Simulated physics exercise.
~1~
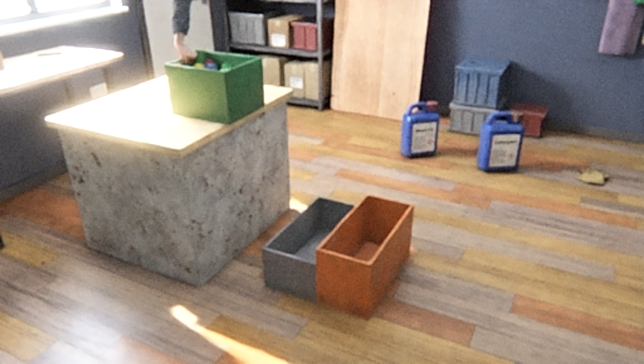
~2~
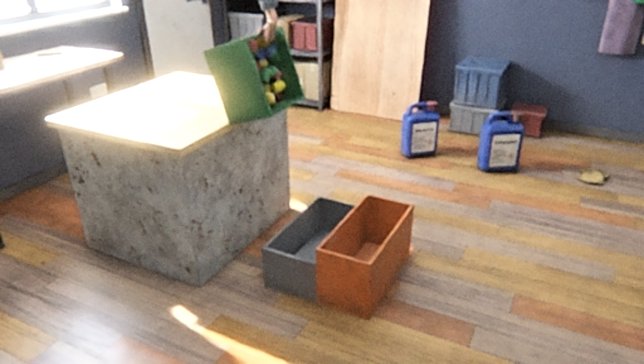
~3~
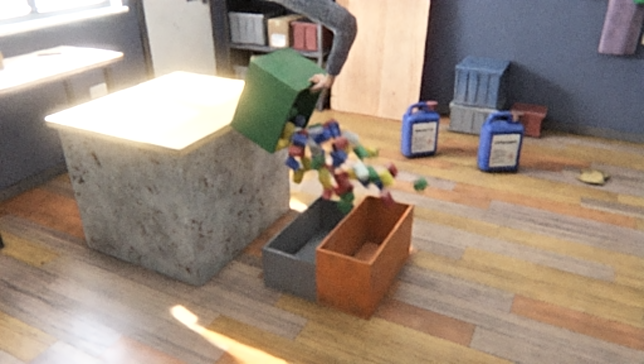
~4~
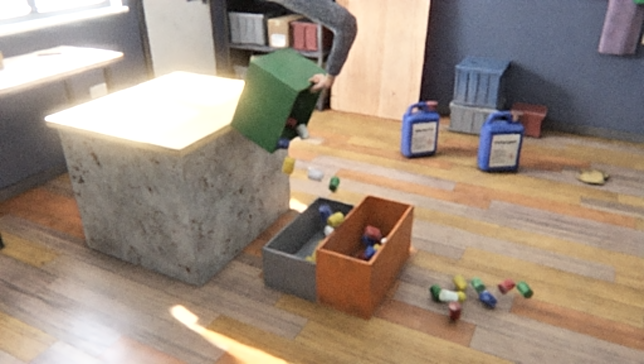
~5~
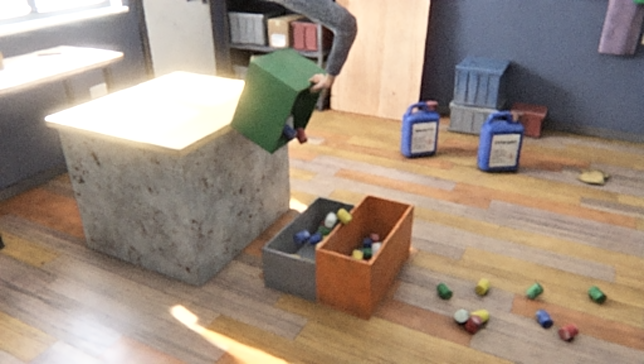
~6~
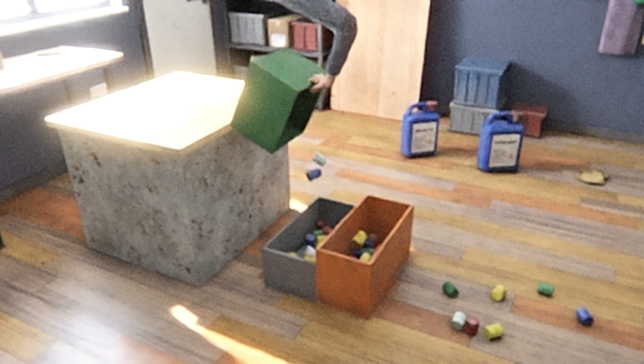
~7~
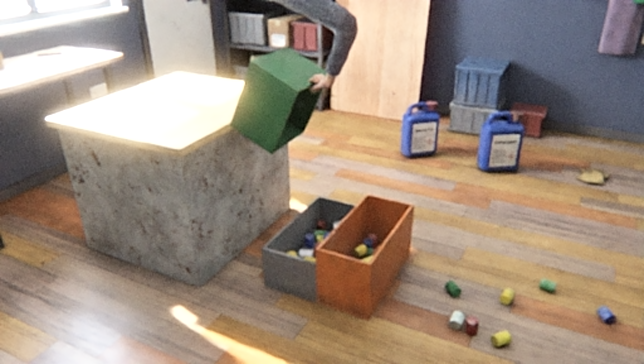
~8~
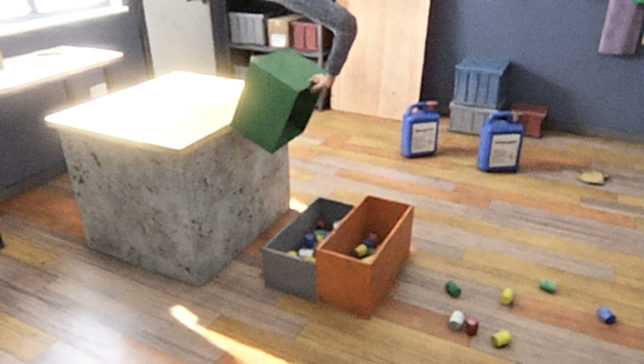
A green box full of small colourful jars was lifted off the bench and tipped over by someone's hand, spilling them into the grey tub and the orange trough, while several overshot and rolled to rest on the wooden floor beyond.
